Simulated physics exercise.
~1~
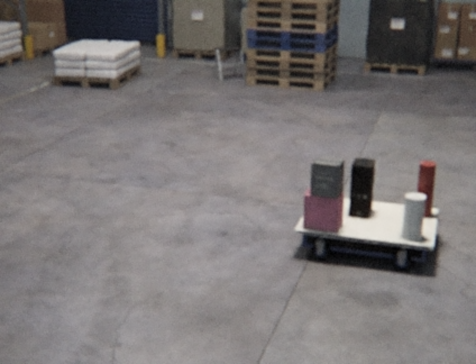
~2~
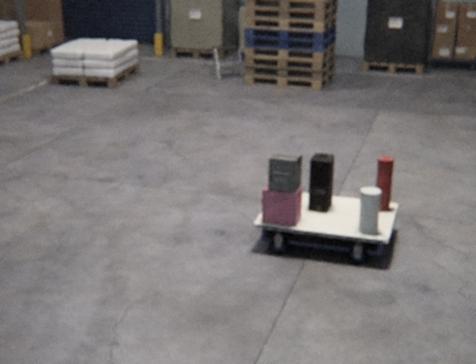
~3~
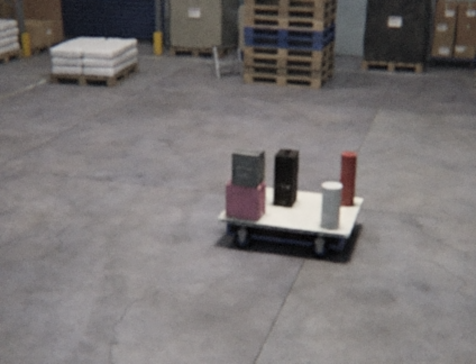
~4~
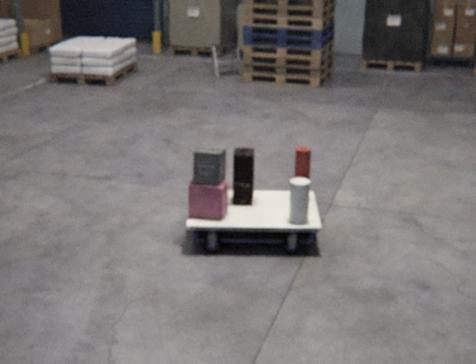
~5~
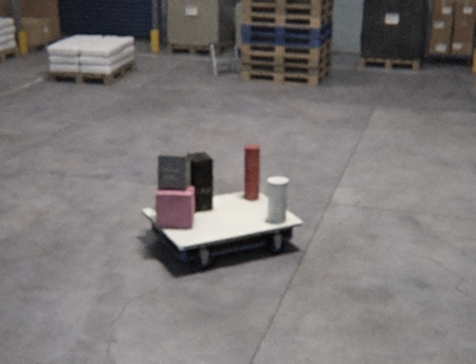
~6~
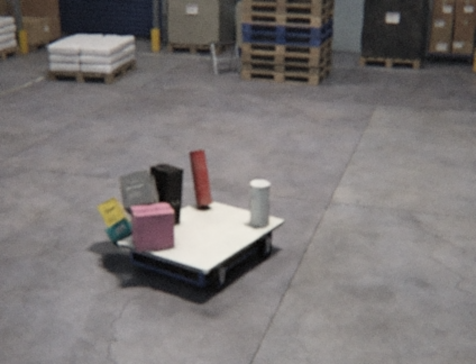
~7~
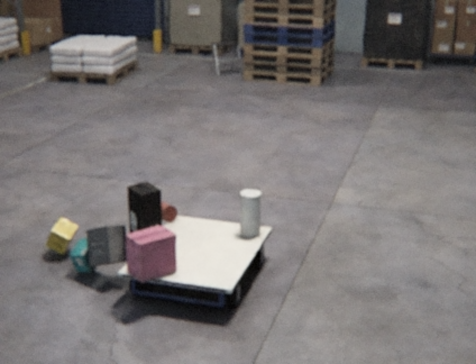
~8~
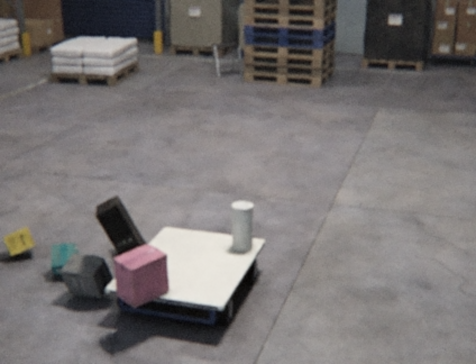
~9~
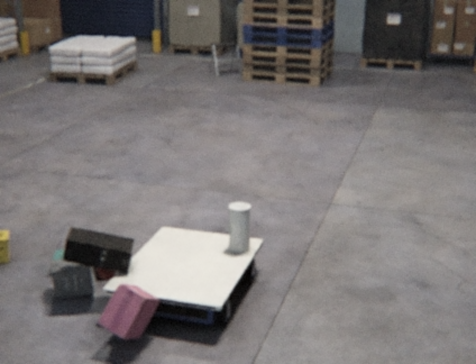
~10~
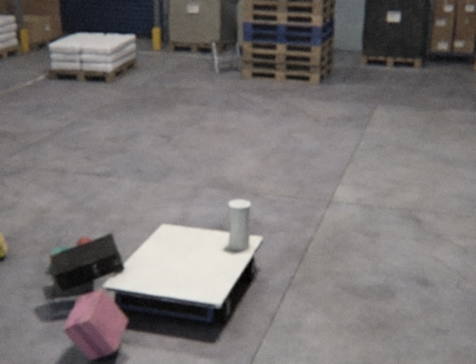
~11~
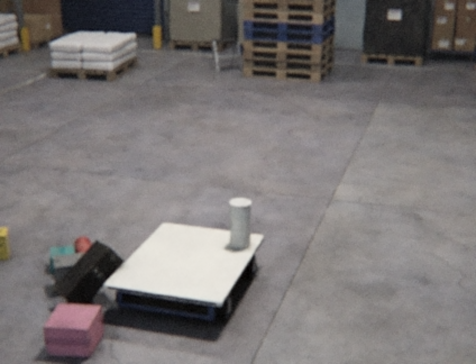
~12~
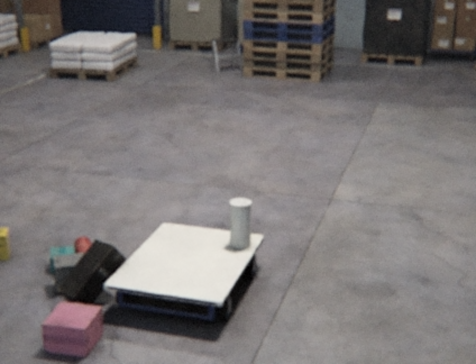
A cart rolls left and turns, spilling every item except the white canister before stopping.
